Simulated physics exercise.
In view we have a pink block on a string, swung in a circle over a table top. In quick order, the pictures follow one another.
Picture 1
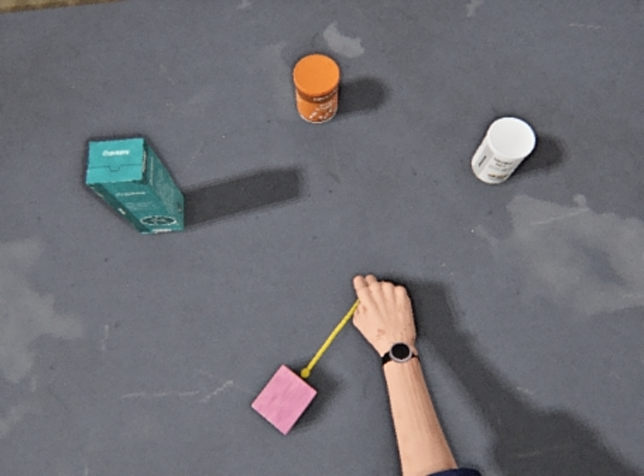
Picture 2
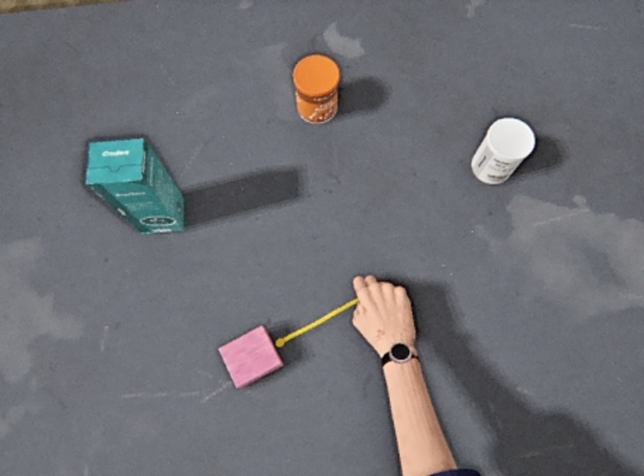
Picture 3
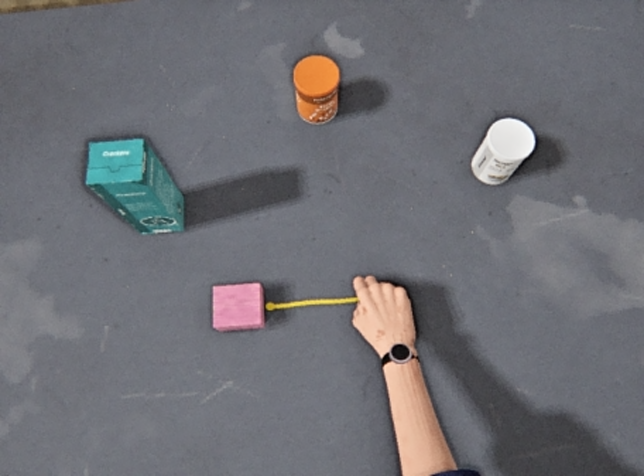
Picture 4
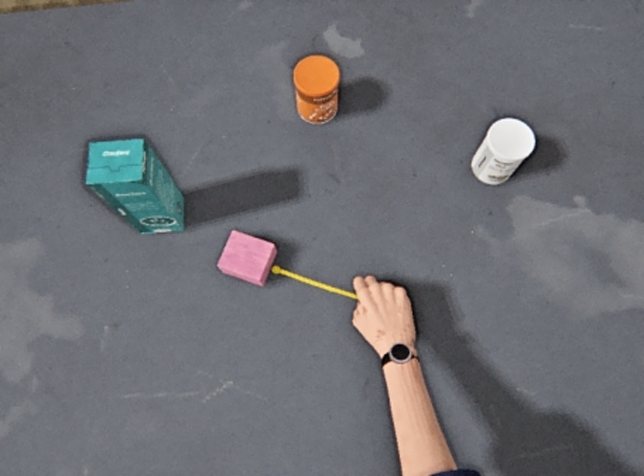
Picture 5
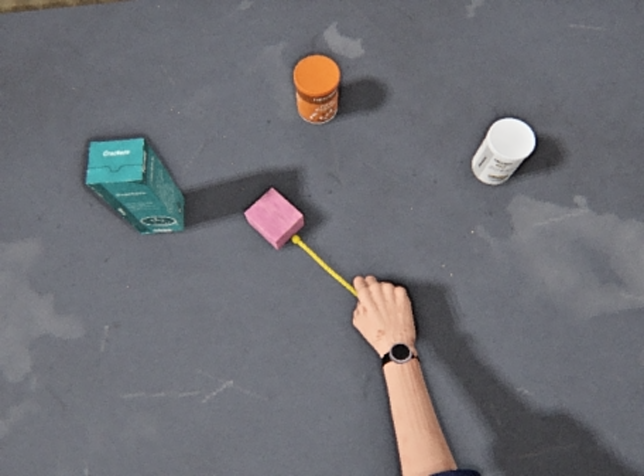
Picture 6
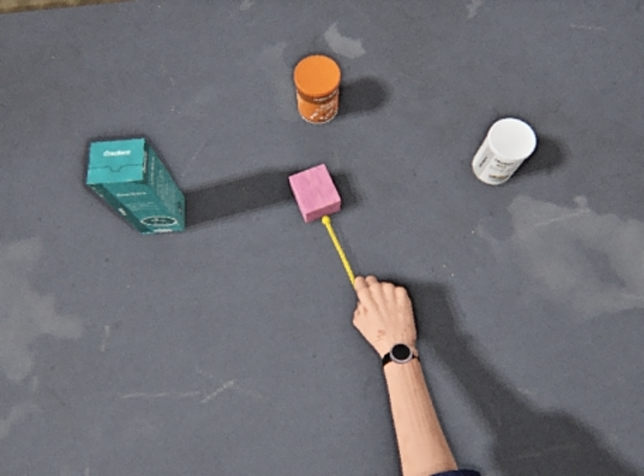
In this clip, a hand wearing a watch holds a yellow string and swings a pink block clockwise over a gray surface, from the lower left around to above the hand, while a turquoise carton, orange tin and white tin stay still.
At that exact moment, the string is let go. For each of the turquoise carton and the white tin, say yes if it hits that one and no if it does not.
Turquoise carton: No; white tin: Yes.
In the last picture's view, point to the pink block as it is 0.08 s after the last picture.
By then you'd find it at pixel (401, 173).
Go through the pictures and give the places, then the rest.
In the first frame, pink block (284, 399); turquoise carton (115, 160); white tin (512, 138); orange tin (316, 74).
In the second frame, pink block (250, 356).
In the third frame, pink block (237, 305).
In the fourth frame, pink block (246, 255).
In the fifth frame, pink block (274, 214).
In the sixth frame, pink block (315, 188); turquoise carton (116, 160); white tin (512, 138); orange tin (317, 74); going round clockwise.
Then, 0.08 s later than the last view, block near (402, 173).
Then, 0.20 s later than the last view, block near (456, 155); white tin tapped.
Finally, block near (455, 154); white tin tapped. The turquoise carton escapes it and the white tin is struck.
